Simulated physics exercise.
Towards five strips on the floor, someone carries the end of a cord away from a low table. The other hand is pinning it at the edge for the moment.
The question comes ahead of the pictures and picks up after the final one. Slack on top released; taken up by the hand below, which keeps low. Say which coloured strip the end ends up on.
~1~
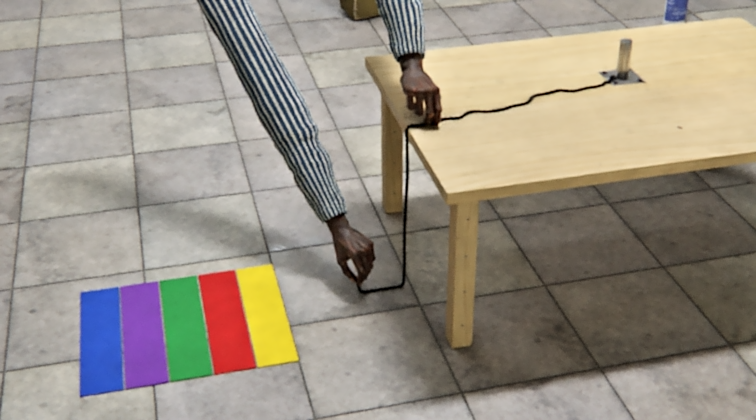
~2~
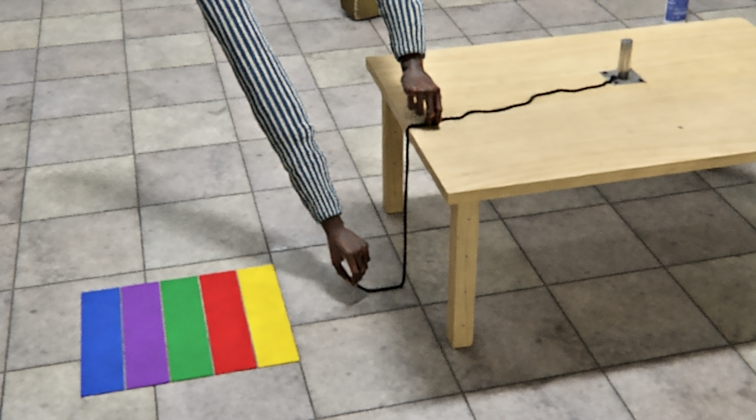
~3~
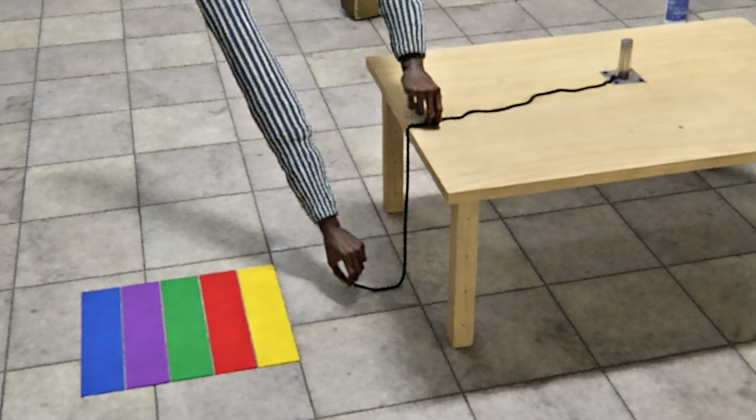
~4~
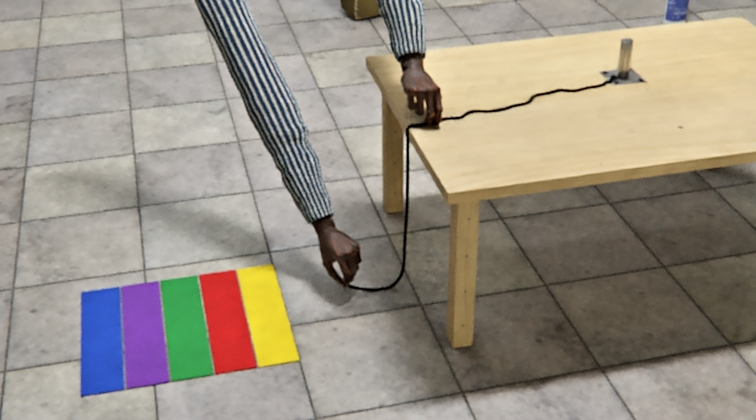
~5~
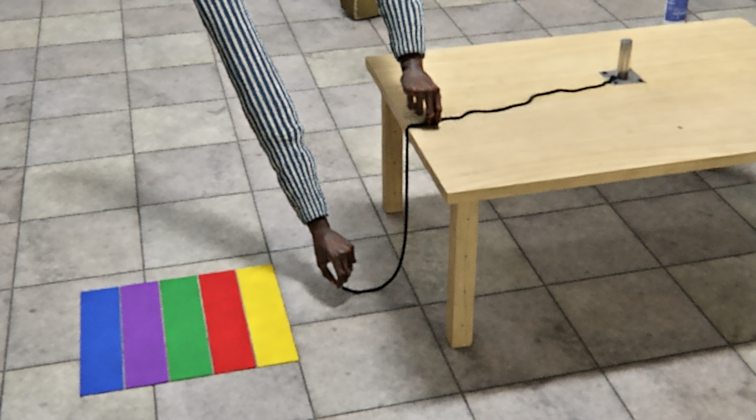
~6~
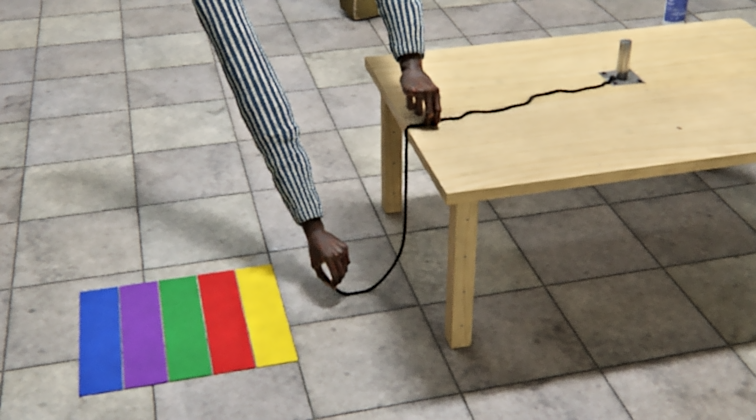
It ends up on the red strip.
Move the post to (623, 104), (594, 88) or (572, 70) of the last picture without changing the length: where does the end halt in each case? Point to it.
The three places are (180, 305), (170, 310) and (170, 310), in that order.
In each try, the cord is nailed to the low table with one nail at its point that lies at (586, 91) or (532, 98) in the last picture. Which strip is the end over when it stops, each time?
Going one at a time, you'd get red and then red.
Early on, end near (291, 291); short of the strips.
Midway, end near (244, 298); over yellow.
At the end of the slack, end near (218, 302); over red. It halts on the red strip.
